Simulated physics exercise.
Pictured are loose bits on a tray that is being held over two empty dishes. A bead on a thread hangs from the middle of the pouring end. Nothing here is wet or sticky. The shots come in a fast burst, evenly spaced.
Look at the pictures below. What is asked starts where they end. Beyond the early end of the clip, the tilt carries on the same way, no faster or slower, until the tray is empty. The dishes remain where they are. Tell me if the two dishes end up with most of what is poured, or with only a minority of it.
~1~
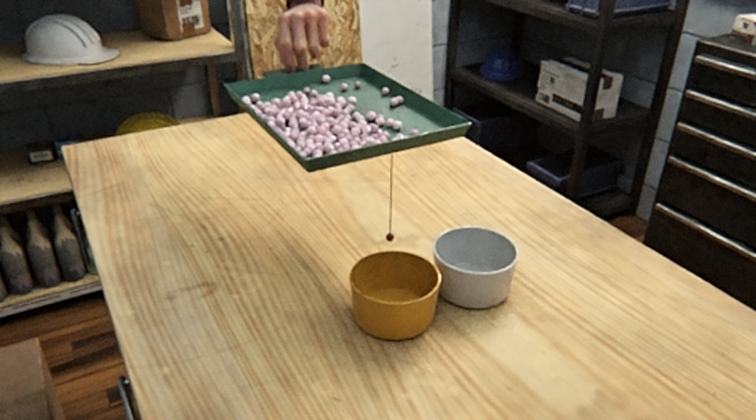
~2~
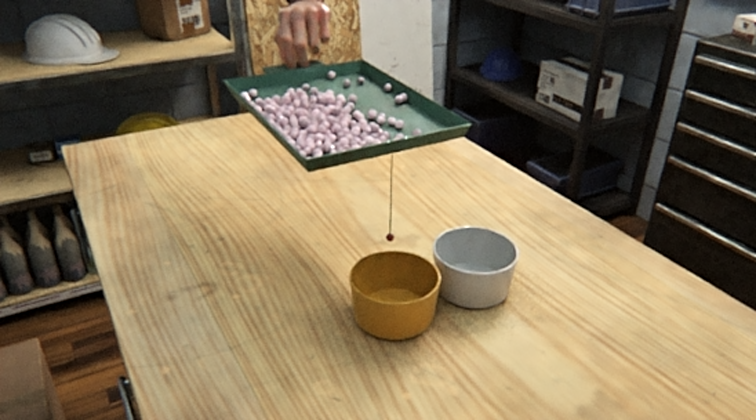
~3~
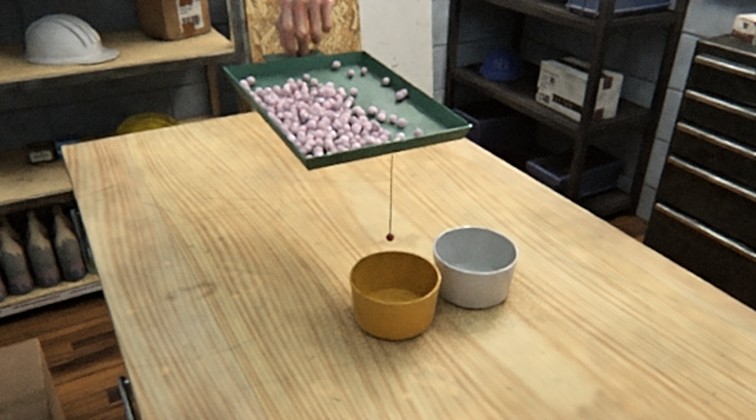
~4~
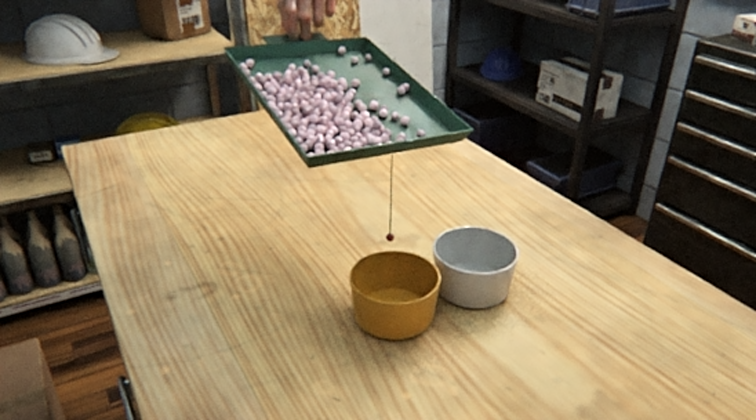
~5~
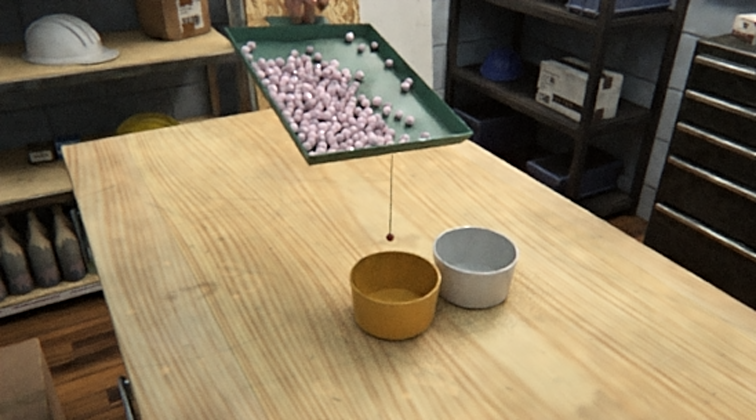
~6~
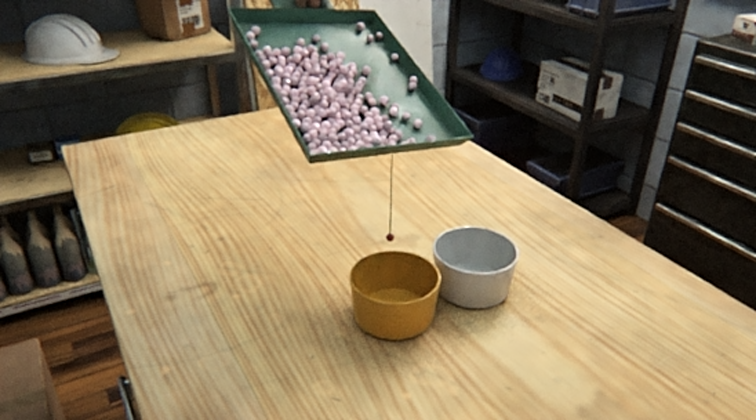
Most of it.
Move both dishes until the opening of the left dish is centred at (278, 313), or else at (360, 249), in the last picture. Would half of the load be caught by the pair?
Result - try one, below the halfway mark; try two, below the halfway mark.
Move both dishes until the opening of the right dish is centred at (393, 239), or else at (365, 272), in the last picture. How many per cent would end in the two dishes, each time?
In order: 0 percent and 10 percent.
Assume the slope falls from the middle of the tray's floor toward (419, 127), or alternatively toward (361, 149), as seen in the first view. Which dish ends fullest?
Okay, first try the right-side one, second try the left-side one.
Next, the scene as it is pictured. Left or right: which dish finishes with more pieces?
That would be the rightward one.
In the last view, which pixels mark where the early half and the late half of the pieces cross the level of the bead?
(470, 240), then (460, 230).
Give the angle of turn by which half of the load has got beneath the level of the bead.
85 degrees.
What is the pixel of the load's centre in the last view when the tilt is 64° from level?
Centre estimate: (425, 146).
Shortly afterwards, tray tipped steeply; near two thirds on the tray; only a few in the left dish; only a few in the right dish; near a quarter in the air.
Next, tray tipped past a quarter turn; only a few on the tray; near a quarter in the left dish; near half in the right dish; a little outside both; a little in the air.
Some moments later, tray tipped past a quarter turn; near a quarter in the left dish; near two thirds in the right dish; near a quarter outside both; only a few in the air.
In the end, tray tipped past a quarter turn; near a quarter in the left dish; near two thirds in the right dish; near a quarter outside both; only a few in the air.
